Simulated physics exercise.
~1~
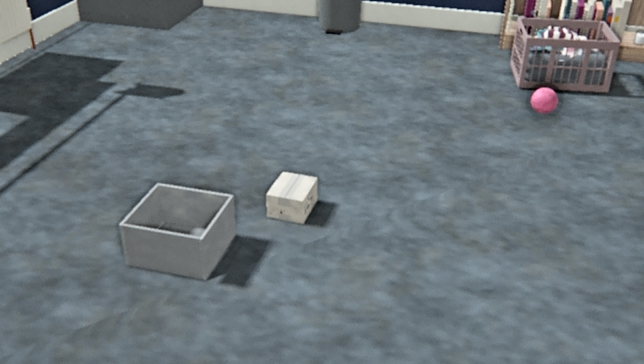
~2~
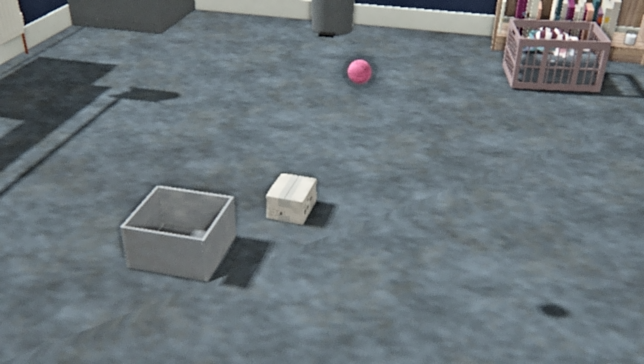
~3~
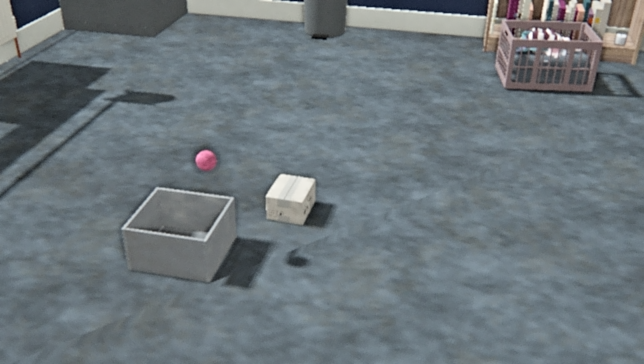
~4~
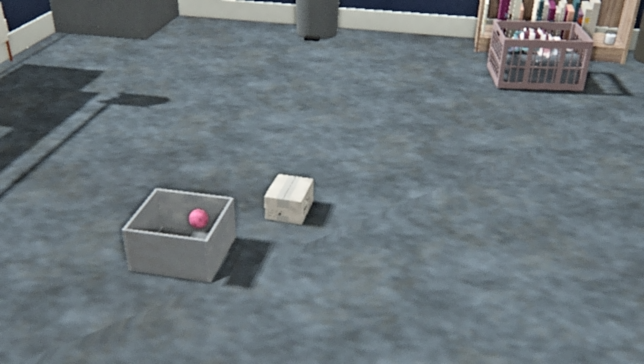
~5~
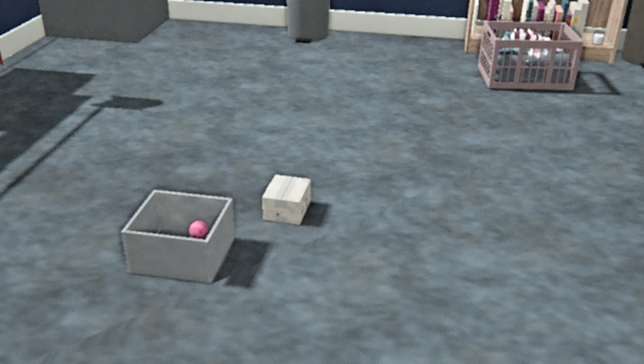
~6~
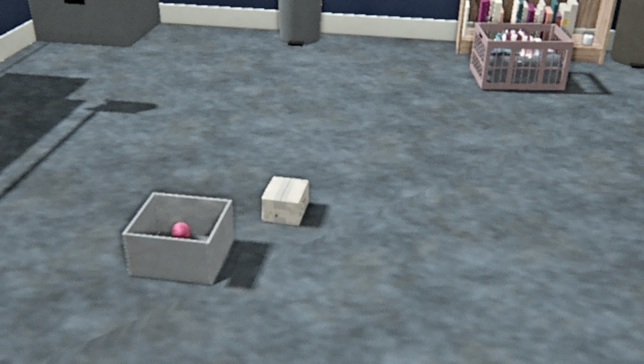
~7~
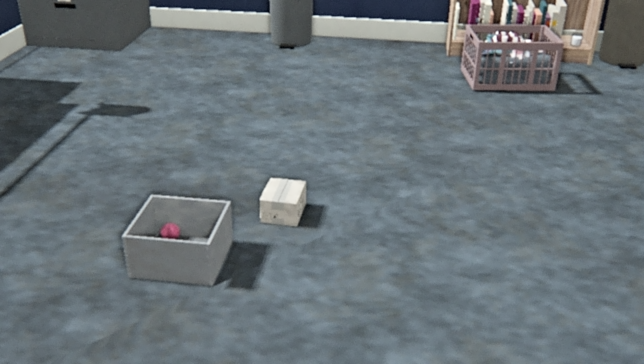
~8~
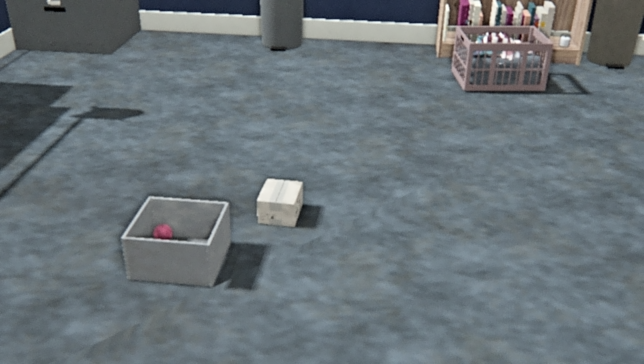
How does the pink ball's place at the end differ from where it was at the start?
At the start the pink ball was at the upper right, just in front of the slatted crate. By the end it was inside the open gray box at the lower left.
